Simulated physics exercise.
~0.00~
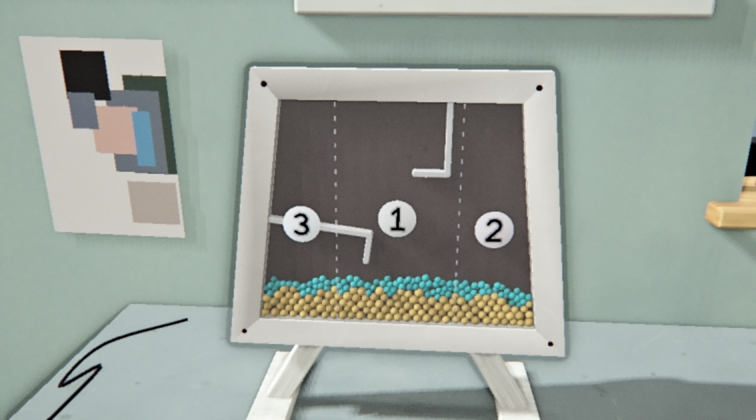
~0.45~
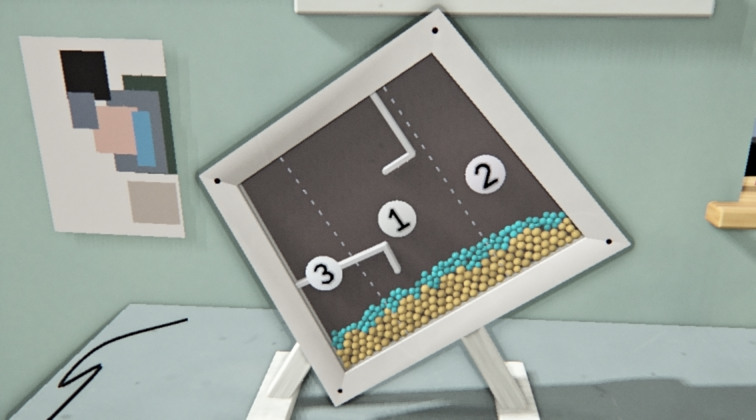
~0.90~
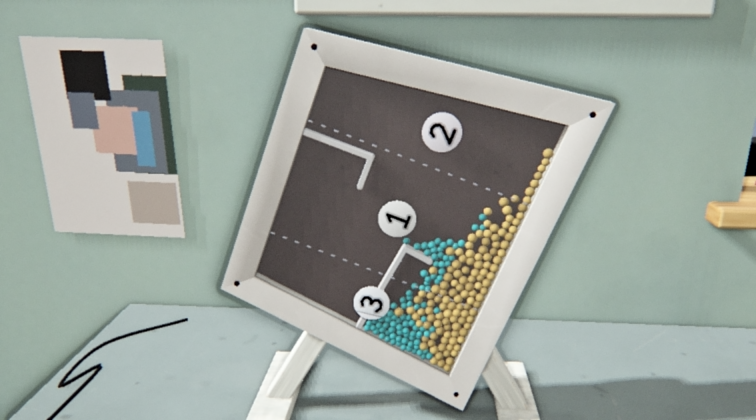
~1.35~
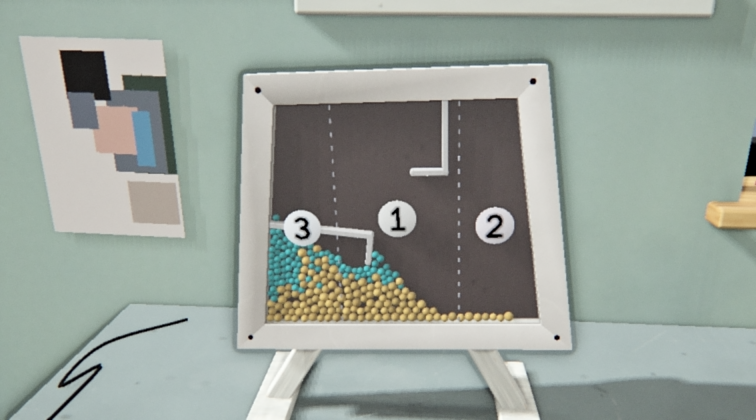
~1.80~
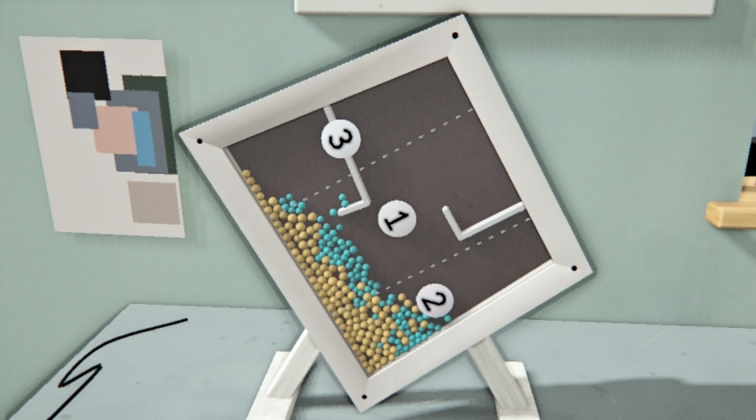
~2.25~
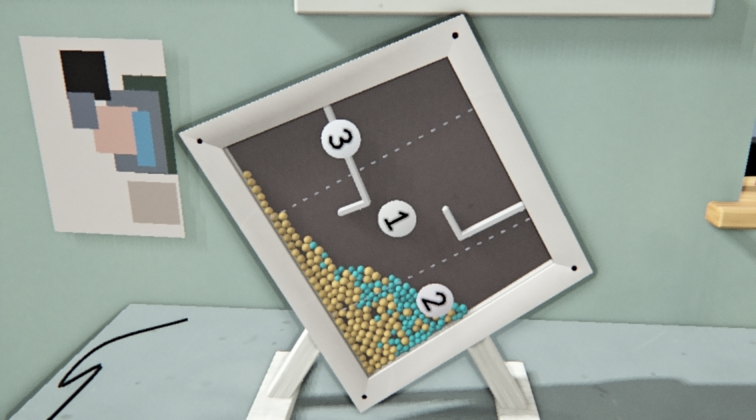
Small pale tan and turquoise beads lie in a level layer, turquoise on top, inside a white-framed dark case, seen from the front on a blue-grey table against a green wall with an abstract print at left. Dashed lines mark three numbered strips, and two bent white bars jut inside. The case tips anticlockwise, steeply, and the beads slide and heap in the lower right corner. It swings back almost level, leaving them piled at left, then tilts far clockwise. They slump downward and settle at the bottom, mostly in strip two, with some in strip one.
